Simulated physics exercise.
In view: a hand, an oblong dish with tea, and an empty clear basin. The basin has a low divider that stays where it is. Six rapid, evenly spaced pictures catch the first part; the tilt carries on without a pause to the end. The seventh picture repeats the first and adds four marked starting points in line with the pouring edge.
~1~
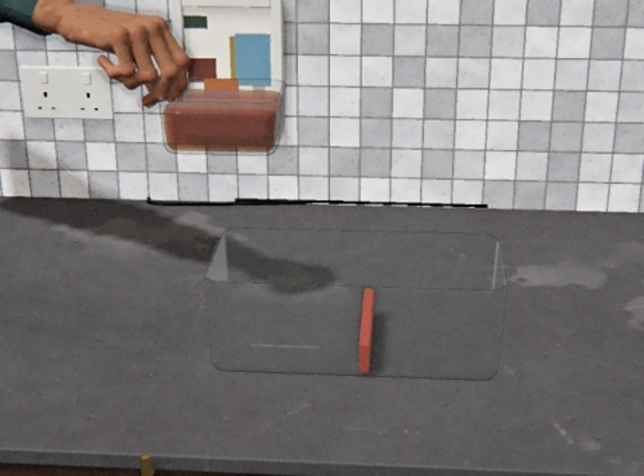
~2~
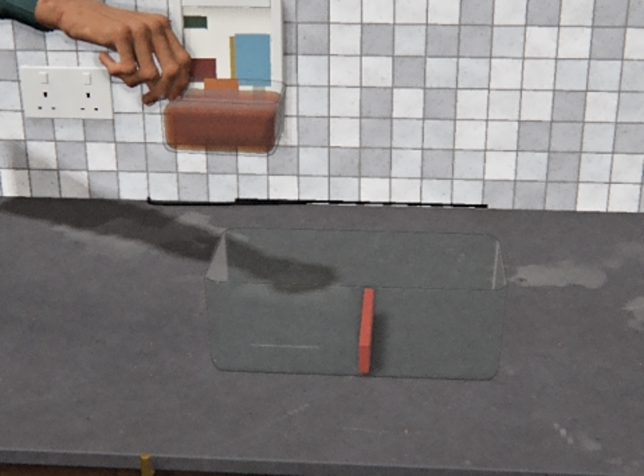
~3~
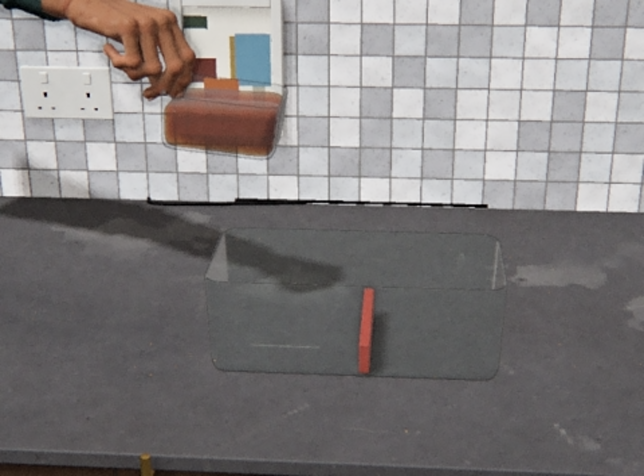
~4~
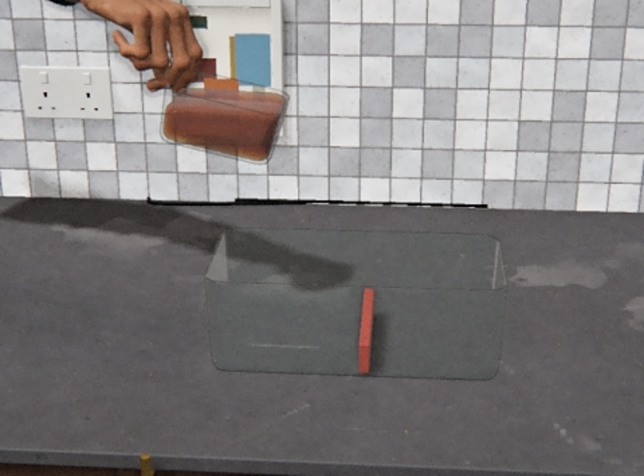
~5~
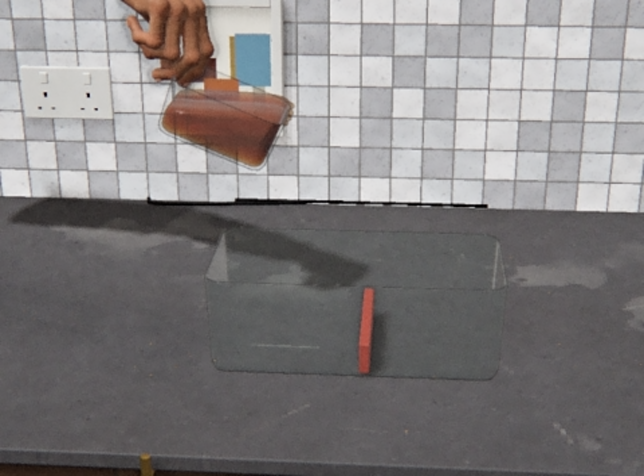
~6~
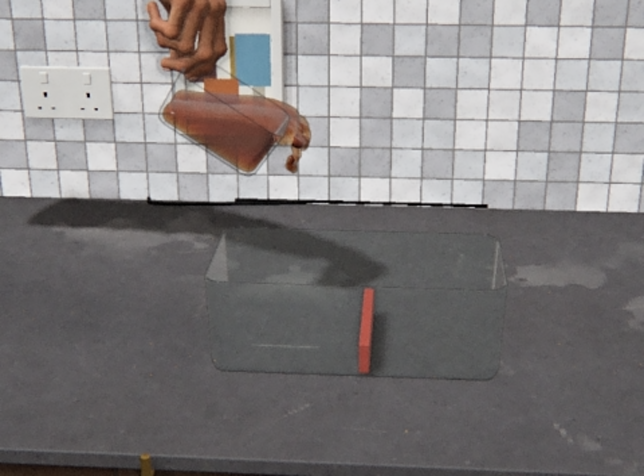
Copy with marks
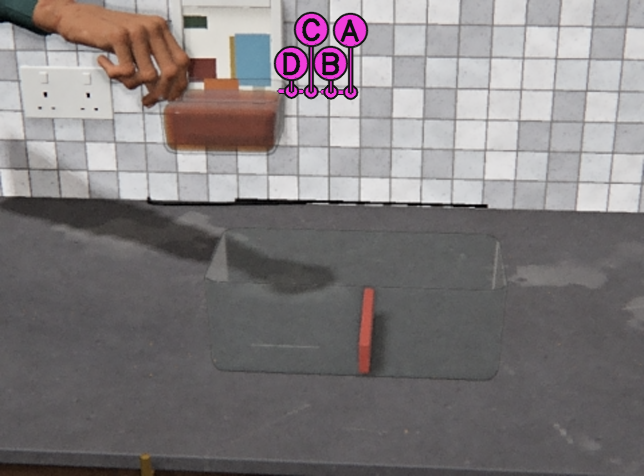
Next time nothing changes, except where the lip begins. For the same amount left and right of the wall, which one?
Go for D.
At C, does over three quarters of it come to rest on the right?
No.
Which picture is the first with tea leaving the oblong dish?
Picture 5.
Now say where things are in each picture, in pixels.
In the first frame, upright, lip at (279, 91); basin from (212, 366) to (499, 377); top of the wall at (367, 315); nothing has left yet.
In the second frame, upright, lip at (280, 92); nothing has left yet.
In the third frame, tipped about 6°, lip at (282, 96); nothing has left yet.
In the fourth frame, tipped about 13°, lip at (284, 104); nothing has left yet.
In the fifth frame, tipped about 23°, lip at (286, 114); tea is over the lip, down to (290, 116).
In the sixth frame, tipped about 34°, lip at (285, 125); tea is over the lip, down to (293, 164).
In magenta, A at (350, 92); B at (330, 91); C at (311, 91); D at (291, 91).
With A, about 18 % ends left of the wall and 81 % right of it.
With B, about 25 % ends left of the wall and 73 % right of it.
With C, about 32 % ends left of the wall and 66 % right of it.
With D, about 51 % ends left of the wall and 48 % right of it.
